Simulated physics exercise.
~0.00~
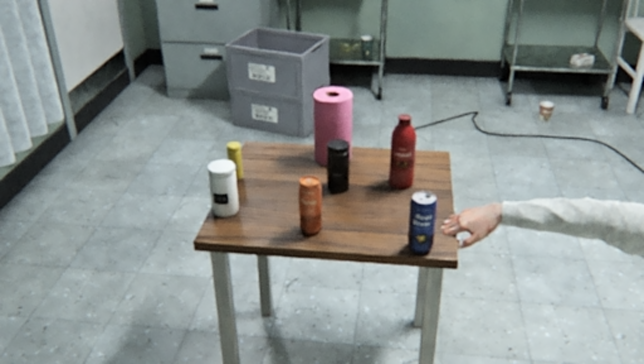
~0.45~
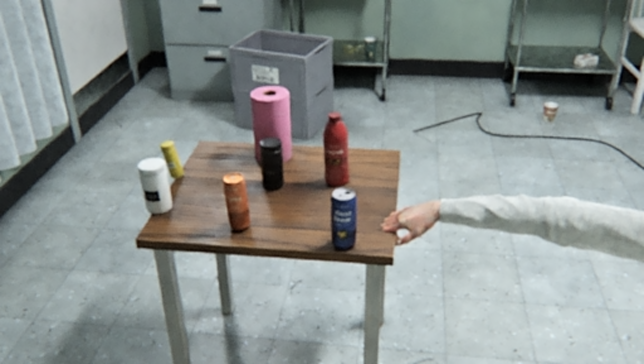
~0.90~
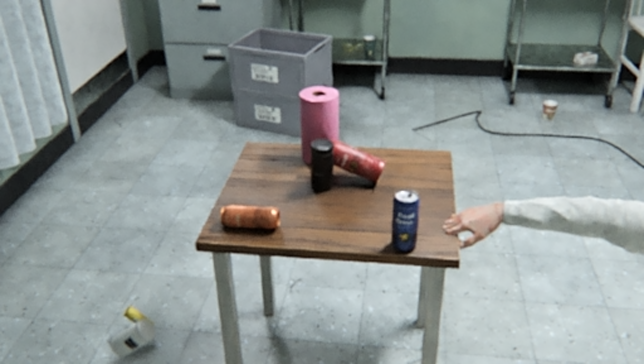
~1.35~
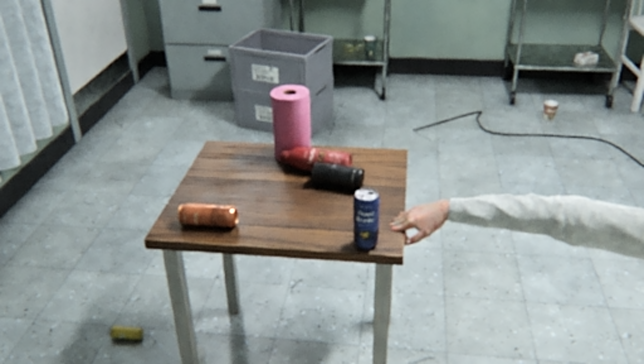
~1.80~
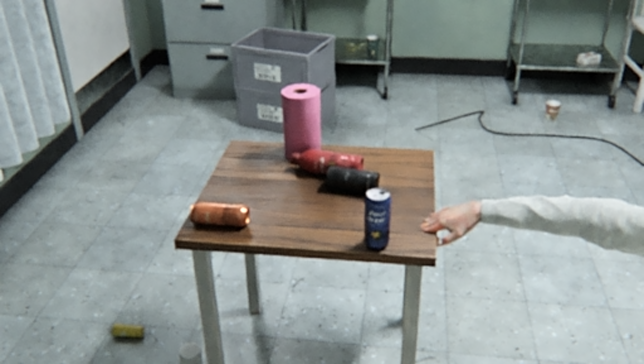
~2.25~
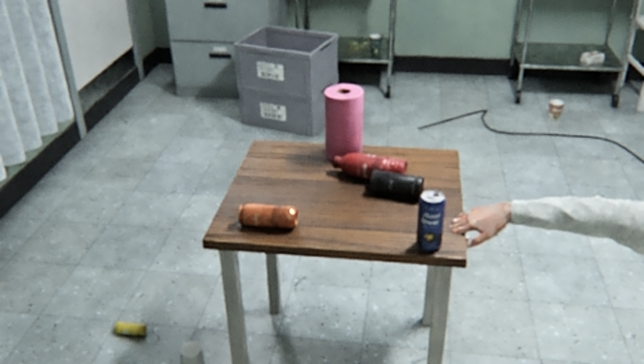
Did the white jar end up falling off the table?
Yes, the white jar went off the table and ended up on the floor, while the pink roll stayed standing on the tabletop.
